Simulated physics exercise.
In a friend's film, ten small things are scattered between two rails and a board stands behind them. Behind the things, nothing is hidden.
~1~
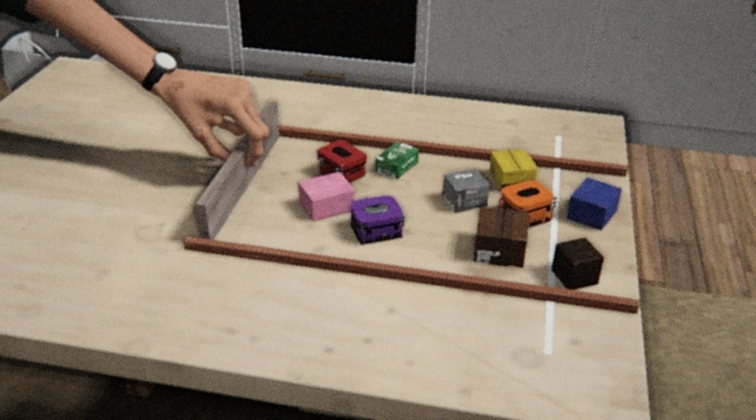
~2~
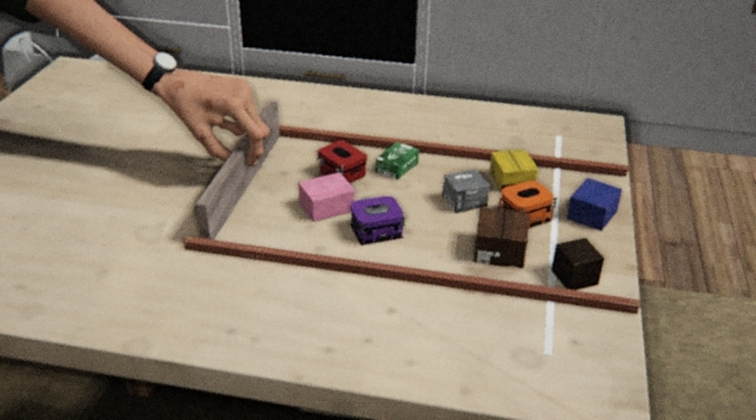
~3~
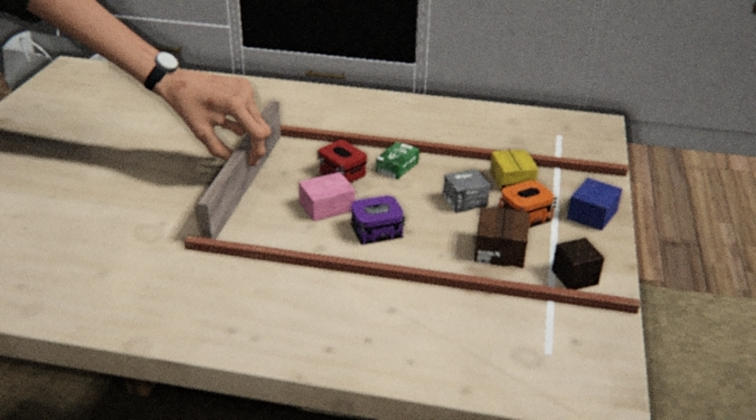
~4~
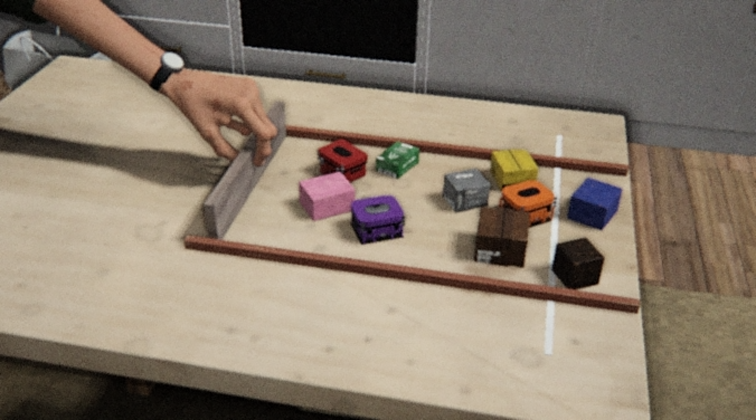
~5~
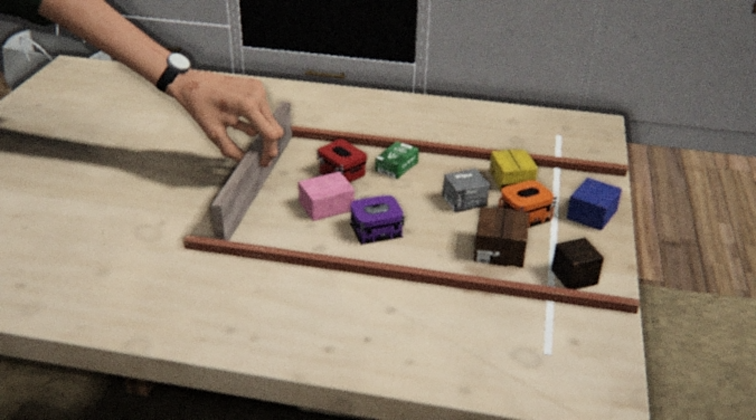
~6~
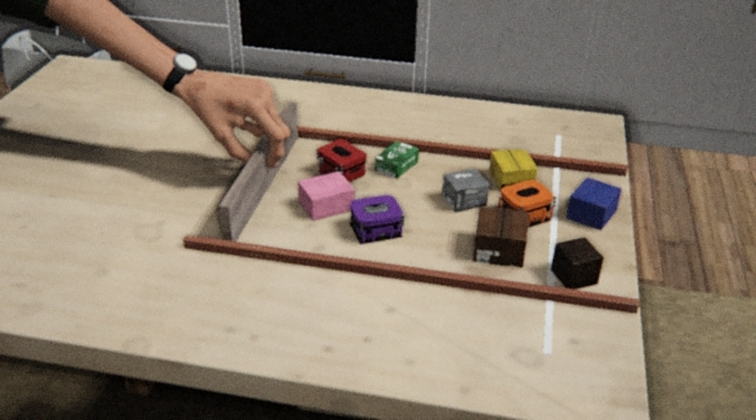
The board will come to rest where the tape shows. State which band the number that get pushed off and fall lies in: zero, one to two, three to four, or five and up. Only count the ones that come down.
Most likely just one, perhaps two, will tumble off the end.
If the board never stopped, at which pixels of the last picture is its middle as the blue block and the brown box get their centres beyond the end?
The middle is at (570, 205) when it's the blue block, and at (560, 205) when it's the brown box.
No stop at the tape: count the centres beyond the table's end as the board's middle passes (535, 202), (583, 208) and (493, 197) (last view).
Per position: 1 / 5 / 0.
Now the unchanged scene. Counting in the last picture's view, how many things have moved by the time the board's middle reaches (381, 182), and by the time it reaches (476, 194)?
By the first moment it's 4, by the second it's 9.
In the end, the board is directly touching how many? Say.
It's 5 of them.
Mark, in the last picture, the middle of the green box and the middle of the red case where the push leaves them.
One is at about (571, 173), the other at about (578, 190).
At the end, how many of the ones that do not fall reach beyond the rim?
As for overhanging, the count is 4.
Early on, none off yet; blue block at rest near (594, 203); black block at rest near (577, 264); orange case at rest near (526, 204).
A while later, none off yet; blue block at rest near (594, 203); black block at rest near (578, 264); orange case travelled a little near (545, 214).
Finally, the number that fall off is one or two; lost, black block.
